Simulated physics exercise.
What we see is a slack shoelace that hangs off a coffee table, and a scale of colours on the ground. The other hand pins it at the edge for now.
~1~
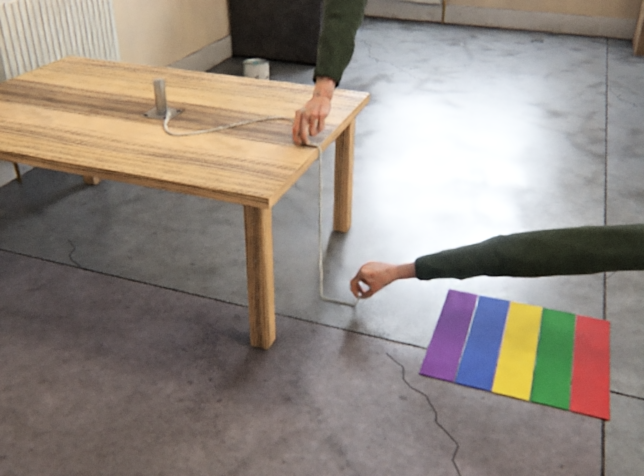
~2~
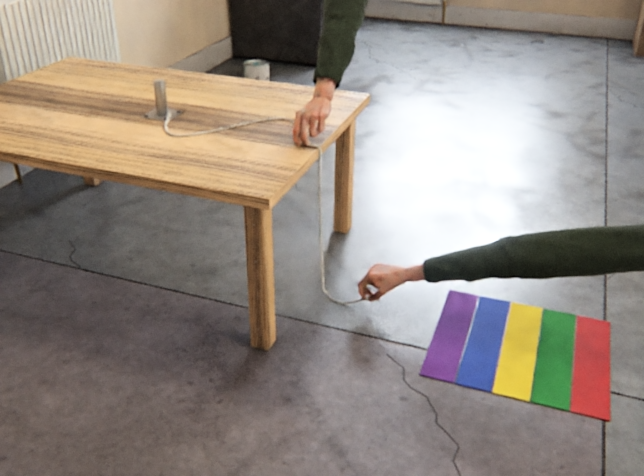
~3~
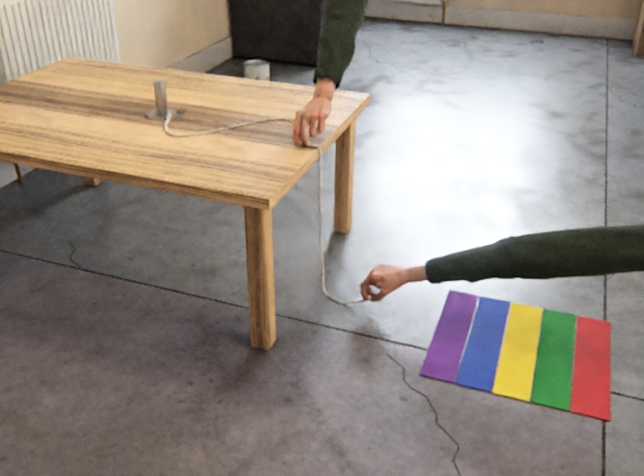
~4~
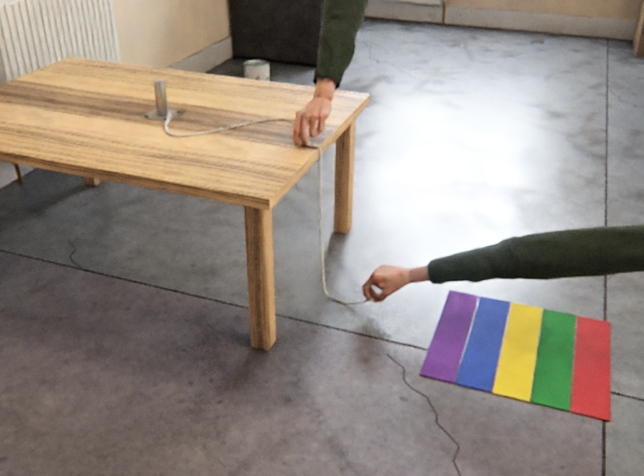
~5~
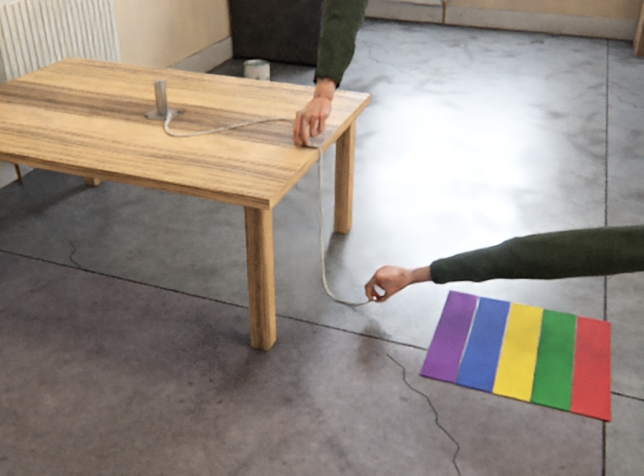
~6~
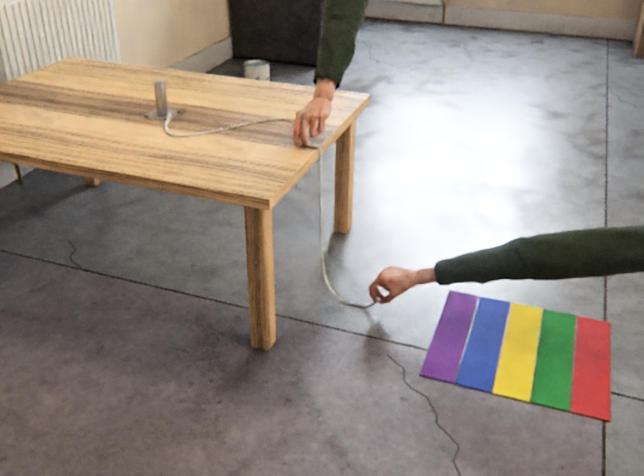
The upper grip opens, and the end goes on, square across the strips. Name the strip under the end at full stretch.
It halts on the red strip.
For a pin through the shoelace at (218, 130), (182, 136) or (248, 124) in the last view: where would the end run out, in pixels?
The places are (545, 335), (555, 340) and (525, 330).
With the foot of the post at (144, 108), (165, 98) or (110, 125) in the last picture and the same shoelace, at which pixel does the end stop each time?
Near (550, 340), (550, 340) and (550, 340).
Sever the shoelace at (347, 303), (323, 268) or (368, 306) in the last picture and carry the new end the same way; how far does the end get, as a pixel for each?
In that order: (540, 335), (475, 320) and (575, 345).
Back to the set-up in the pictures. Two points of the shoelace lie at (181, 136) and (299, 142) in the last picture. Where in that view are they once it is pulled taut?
They go to (227, 125) and to (385, 186).
Soon after, end near (520, 331); over yellow.
After that, end near (565, 341); over green.
At the stop, end near (594, 347); over red. Over red.
